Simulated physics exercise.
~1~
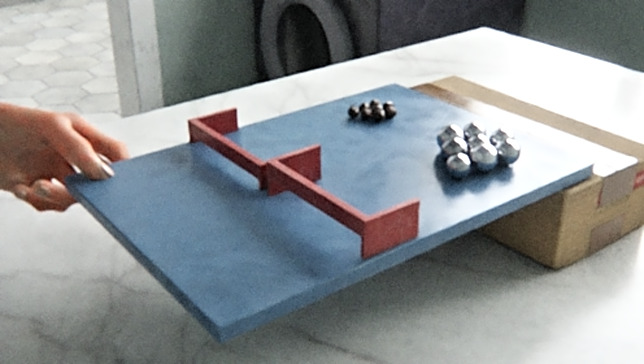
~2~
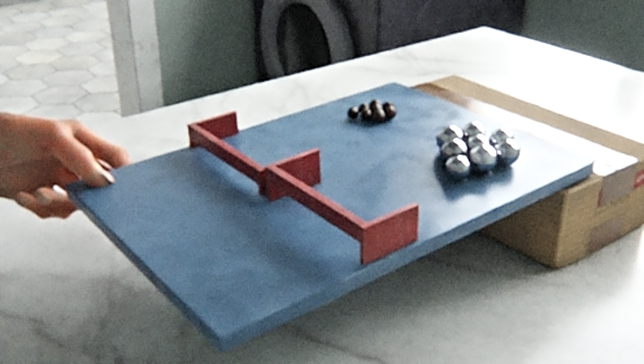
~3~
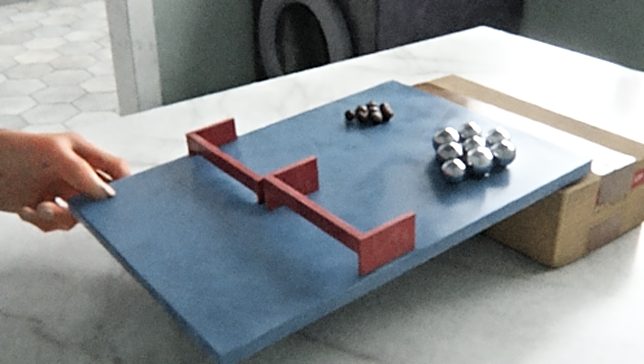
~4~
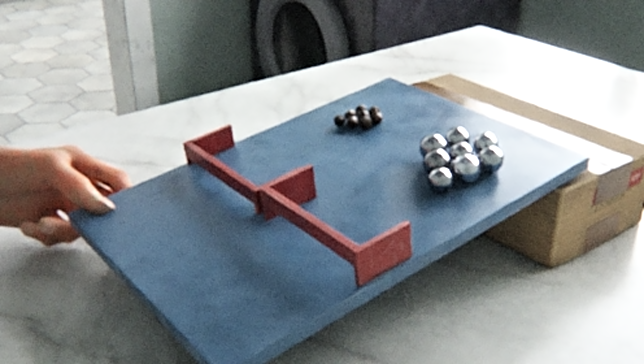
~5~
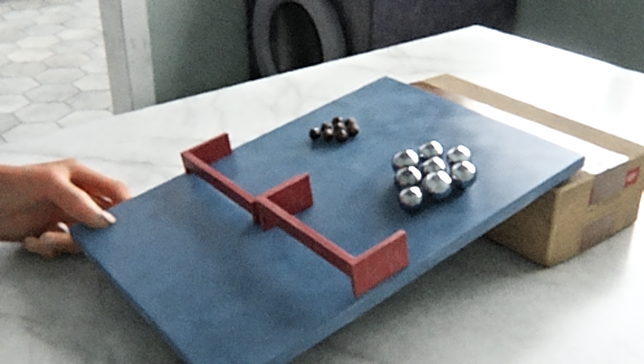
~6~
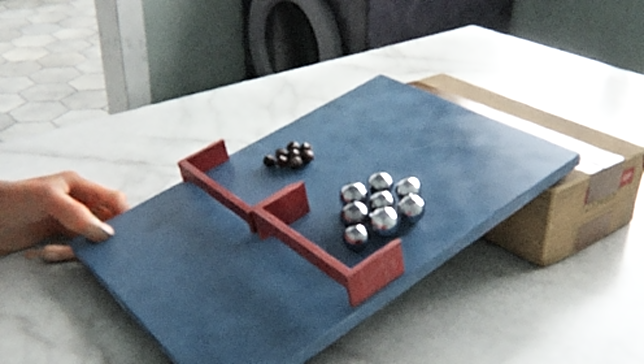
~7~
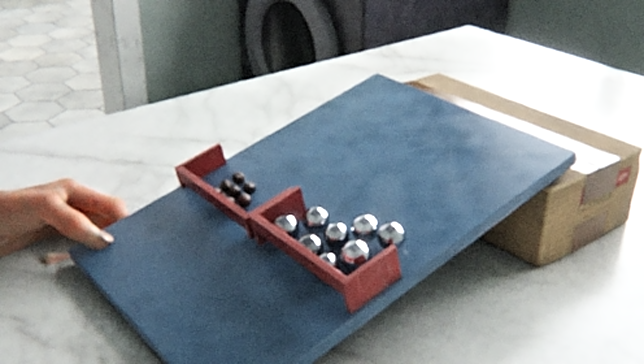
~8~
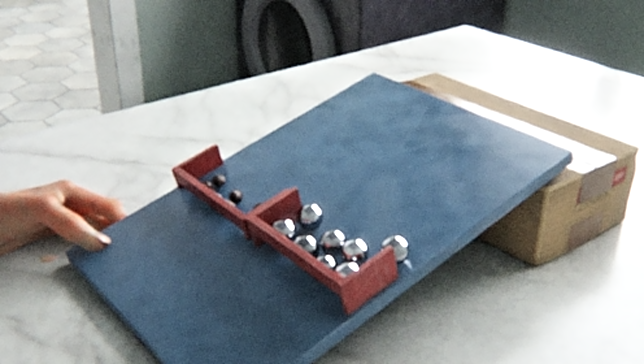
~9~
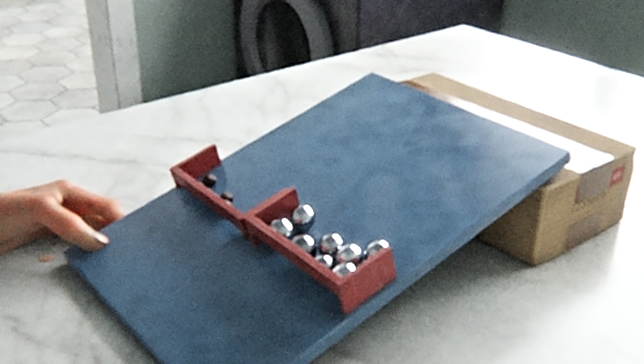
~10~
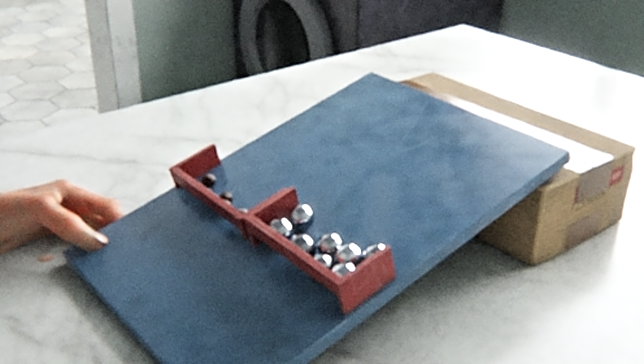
Silver balls and smaller dark balls slide down a tilting blue board and rest against red barriers.
